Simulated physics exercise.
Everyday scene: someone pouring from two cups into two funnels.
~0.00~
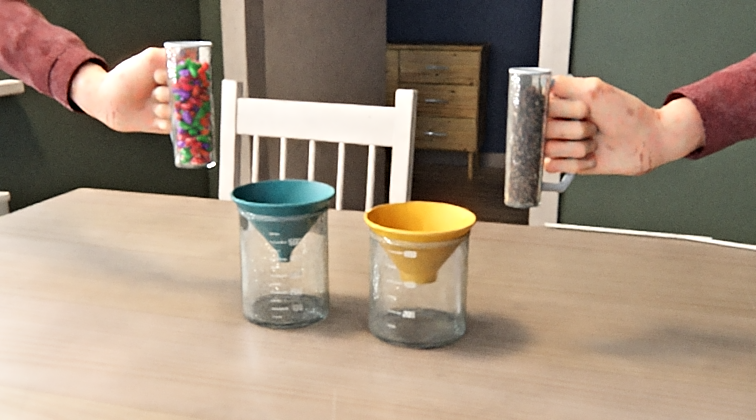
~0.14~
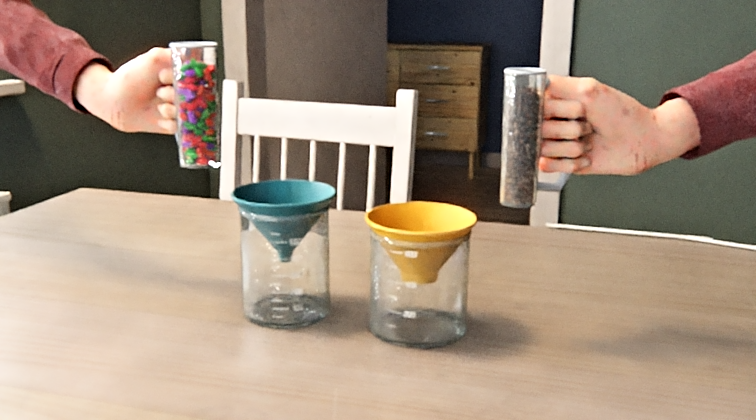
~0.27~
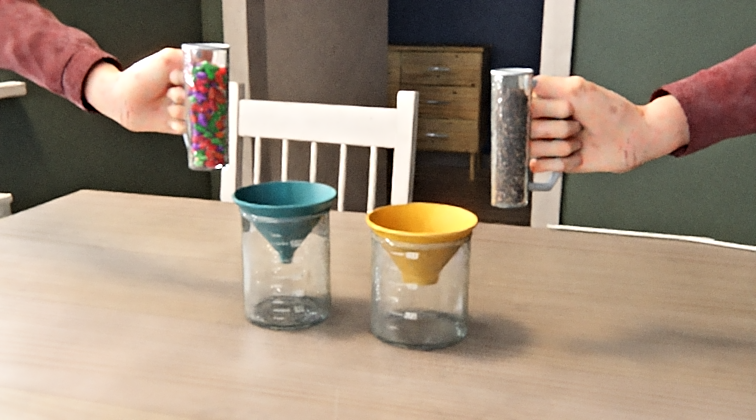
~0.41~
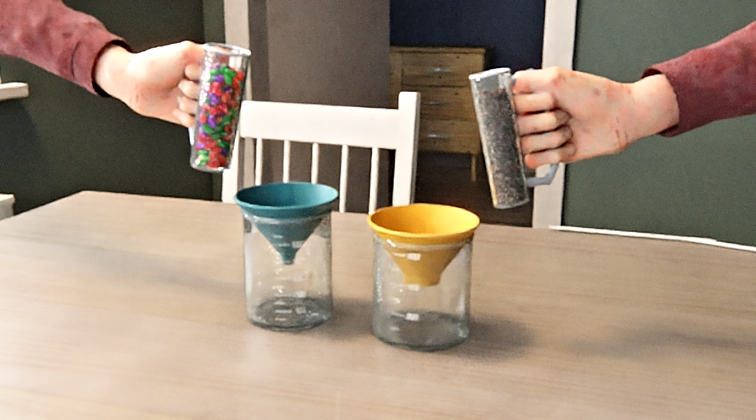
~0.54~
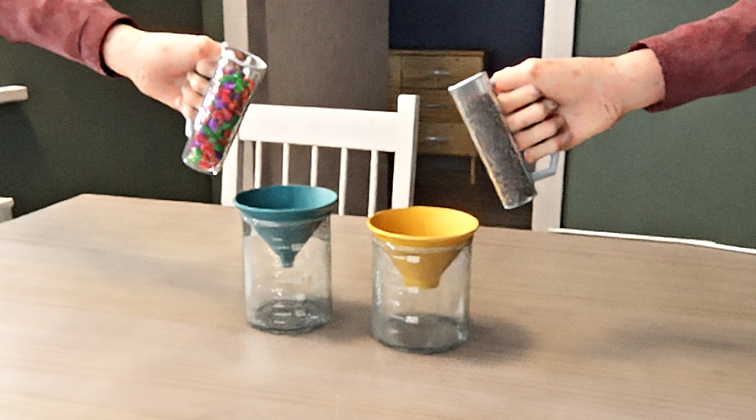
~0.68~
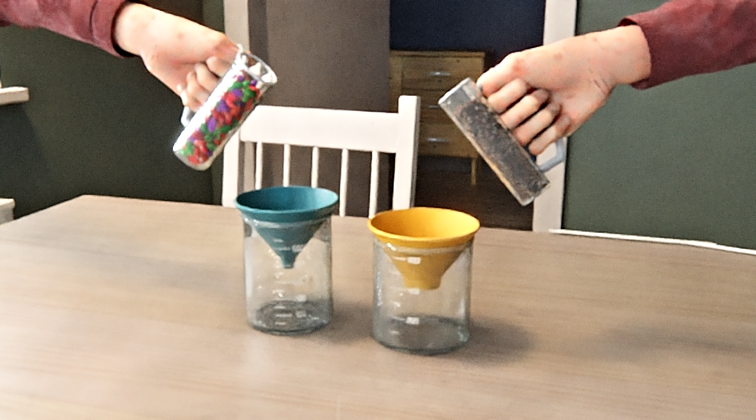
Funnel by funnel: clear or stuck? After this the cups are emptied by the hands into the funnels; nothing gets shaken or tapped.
In order: Left funnel: Blockage; right funnel: No blockage.
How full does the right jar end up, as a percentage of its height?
15 in a hundred, roughly.
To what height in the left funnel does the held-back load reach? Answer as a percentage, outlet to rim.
Measured level: Roughly 95 in a hundred.
By 1.03 s, left, every one still in the cup; right, every one still in the cup.
By 1.34 s, left, almost all still in the cup, just a few in or over the funnel; right, almost all still in the cup, about a tenth in or over the funnel, just a few down in the jar.
By 1.60 s, left, roughly half still in the cup, roughly half in or over the funnel, just a few down in the jar; right, roughly a third still in the cup, roughly a third in or over the funnel, roughly a quarter down in the jar.
When it is over (2.6 s), left, almost all stuck in the funnel, just a few down in the jar; right, every one down in the jar.
